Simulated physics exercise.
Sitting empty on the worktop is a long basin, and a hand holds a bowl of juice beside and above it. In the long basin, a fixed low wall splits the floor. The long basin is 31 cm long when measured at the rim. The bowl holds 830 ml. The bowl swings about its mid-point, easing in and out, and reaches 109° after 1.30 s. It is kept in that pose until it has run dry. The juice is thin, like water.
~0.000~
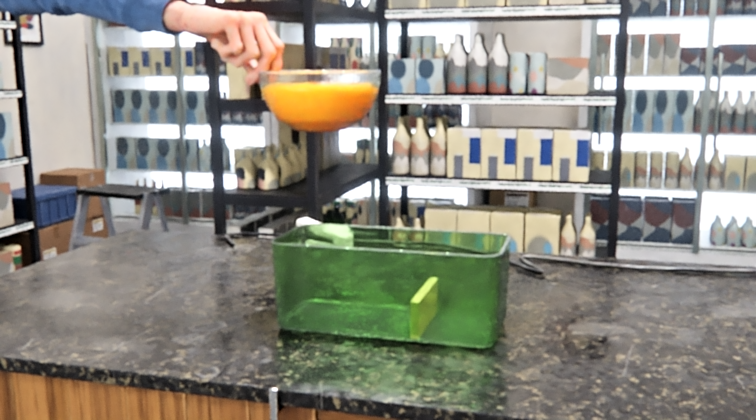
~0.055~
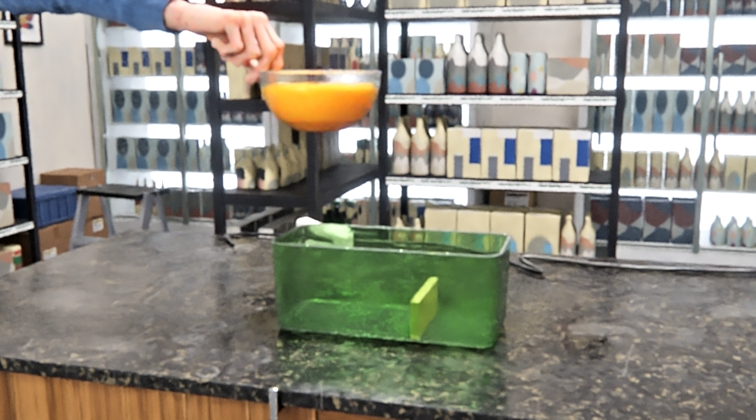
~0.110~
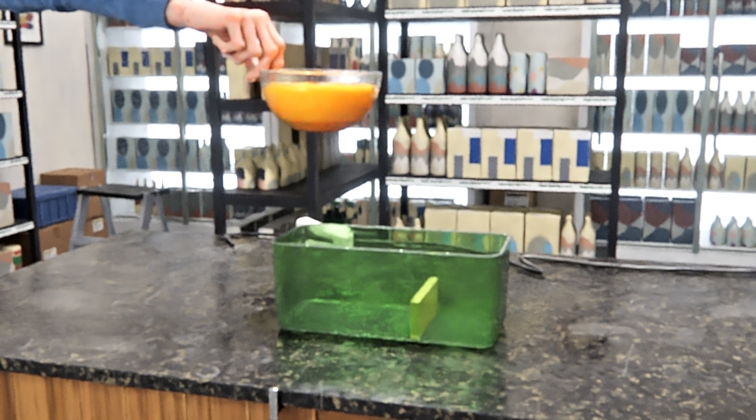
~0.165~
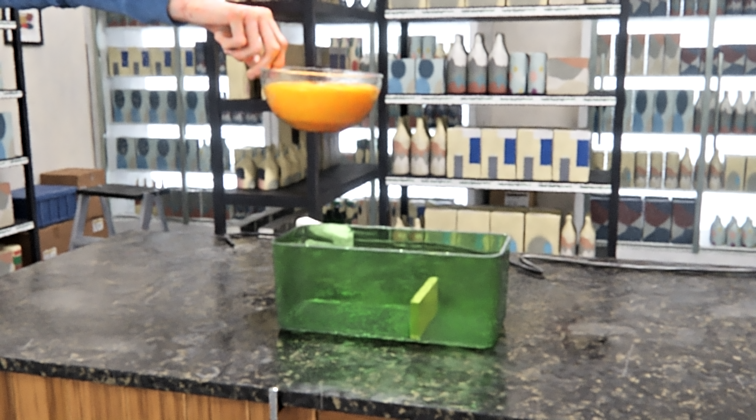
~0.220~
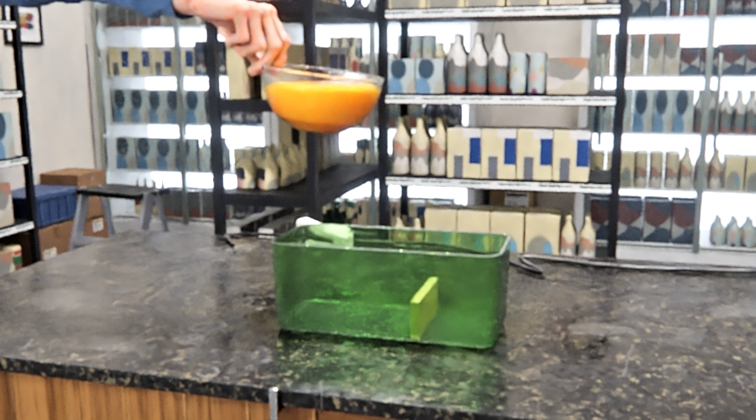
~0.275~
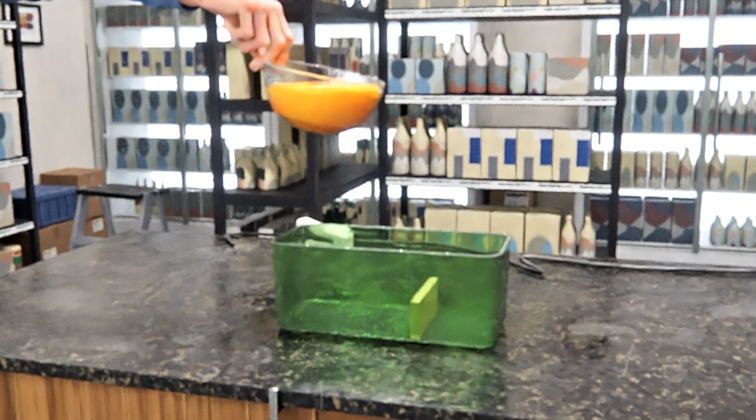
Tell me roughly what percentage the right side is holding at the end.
At the end it holds about 59 per cent.
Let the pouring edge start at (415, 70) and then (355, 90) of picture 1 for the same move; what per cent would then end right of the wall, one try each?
It comes to 75 per cent, and then 15 per cent.
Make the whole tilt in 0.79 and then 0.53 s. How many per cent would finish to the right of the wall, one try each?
I'd expect close to 40 per cent and then close to 30 per cent.
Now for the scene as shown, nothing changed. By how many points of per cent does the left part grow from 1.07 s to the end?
Change: Approx. 10 %.
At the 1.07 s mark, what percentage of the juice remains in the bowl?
Near 1 percent, more or less.
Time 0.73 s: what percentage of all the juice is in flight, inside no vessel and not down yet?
About 40 per cent.
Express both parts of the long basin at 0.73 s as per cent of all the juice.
Lab note: Left near 4 %, right near 12.
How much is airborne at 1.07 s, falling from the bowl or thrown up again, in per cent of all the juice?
About 10 % of the total.
By 0.73 s the tilt is 65° and 46 per cent is still to pour, 4 is left of the wall and 11 right of it.
By 1.07 s the tilt is 101° and 1 per cent is still to pour, 29 is left of the wall and 60 right of it.
By 1.42 s the tilt is 109° and 0 per cent is still to pour, 40 is left of the wall and 59 right of it.
By 1.80 s the tilt is 109° and 0 per cent is still to pour, 40 is left of the wall and 59 right of it.
At rest 40 per cent lies left of the wall, 59 right of it and 1 outside.
